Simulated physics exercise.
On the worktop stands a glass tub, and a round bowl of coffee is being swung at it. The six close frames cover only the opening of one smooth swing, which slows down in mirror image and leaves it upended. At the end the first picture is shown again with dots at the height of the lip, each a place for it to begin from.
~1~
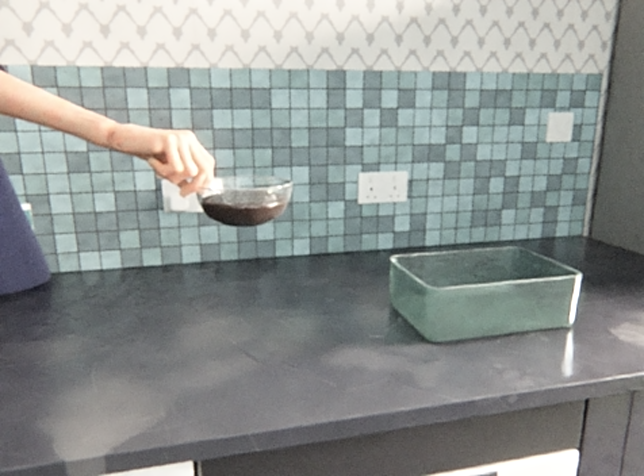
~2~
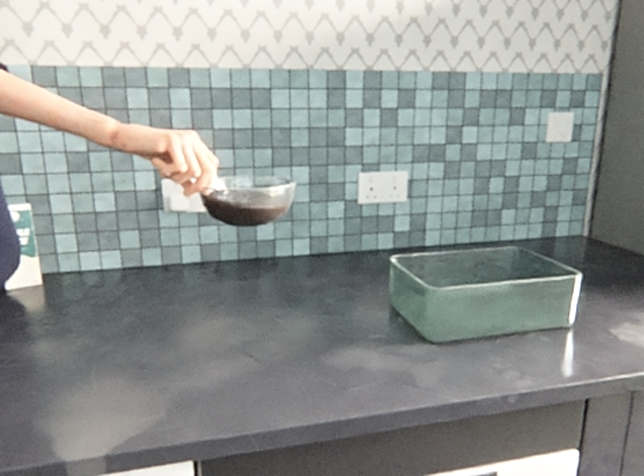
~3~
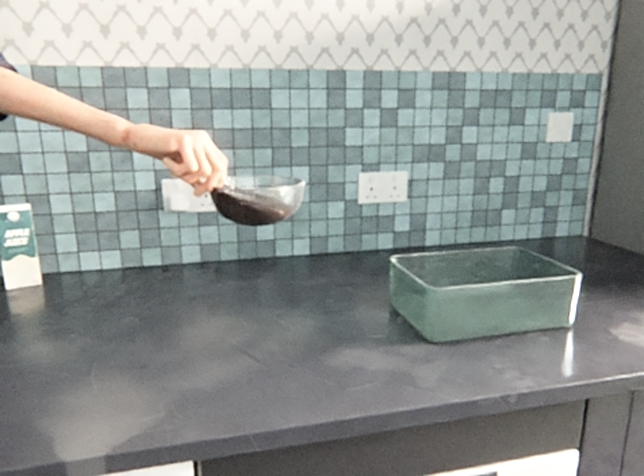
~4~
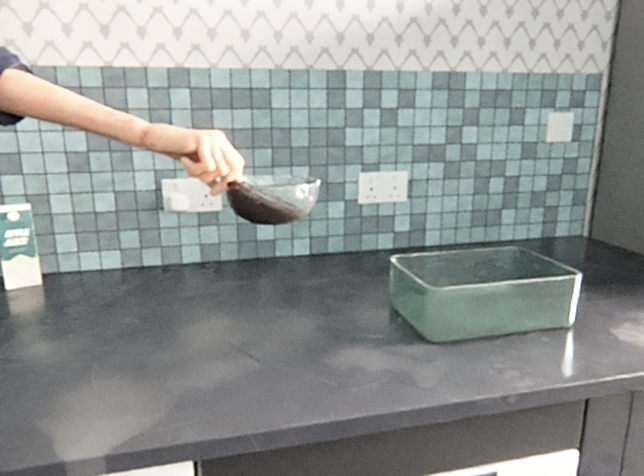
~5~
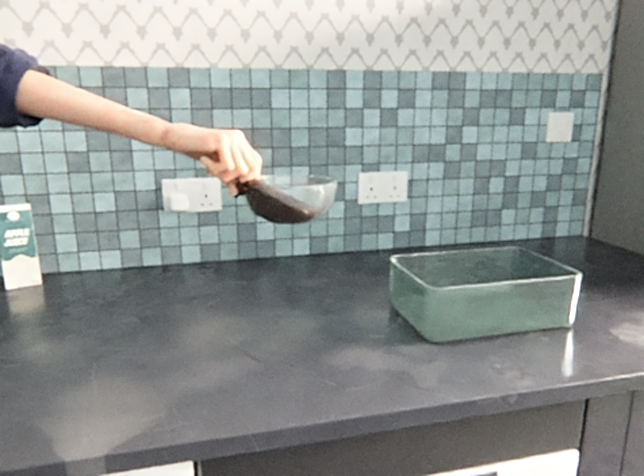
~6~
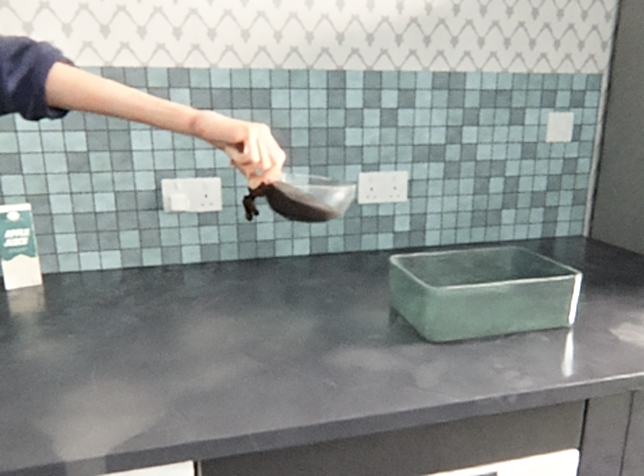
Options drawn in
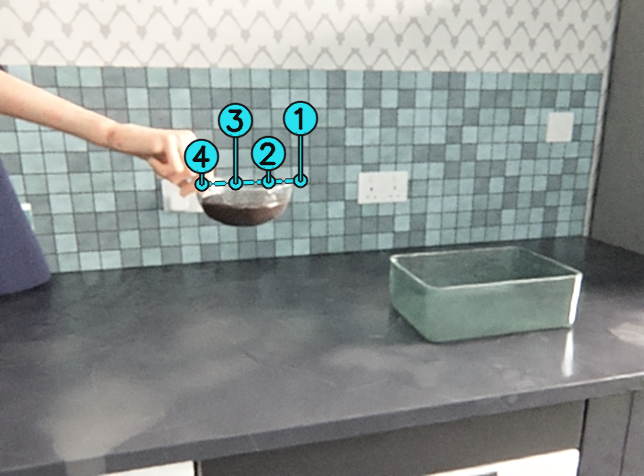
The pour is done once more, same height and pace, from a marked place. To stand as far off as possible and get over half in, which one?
Choose 2.
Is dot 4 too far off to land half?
Yes, that goes wrong.
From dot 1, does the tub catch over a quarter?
Yes, it does.
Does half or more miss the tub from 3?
Yes.
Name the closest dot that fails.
It is 3.
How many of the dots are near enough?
Two.
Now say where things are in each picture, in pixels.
The first picture shows upright, lip at (289, 181); tub from (424, 341) to (570, 323); nothing has left yet.
The second picture shows upright, lip at (292, 180); nothing has left yet.
The third picture shows upright, lip at (302, 180); nothing has left yet.
The fourth picture shows upright, lip at (316, 180); coffee is over the rim, down to (223, 184).
The fifth picture shows upright, lip at (333, 179); coffee is over the rim, down to (235, 195).
The sixth picture shows tipped about 6°, lip at (351, 183); coffee is over the rim, down to (250, 218).
On the marked copy, 1 at (300, 180); 2 at (268, 181); 3 at (235, 182); 4 at (201, 184).
With 1, about 80 % lands in the tub, 14 % falls short and 7 % goes beside or beyond.
With 2, about 64 % lands in the tub, 31 % falls short and 5 % goes beside or beyond.
With 3, about 33 % lands in the tub, 64 % falls short and 4 % goes beside or beyond.
With 4, about 6 % lands in the tub, 93 % falls short.
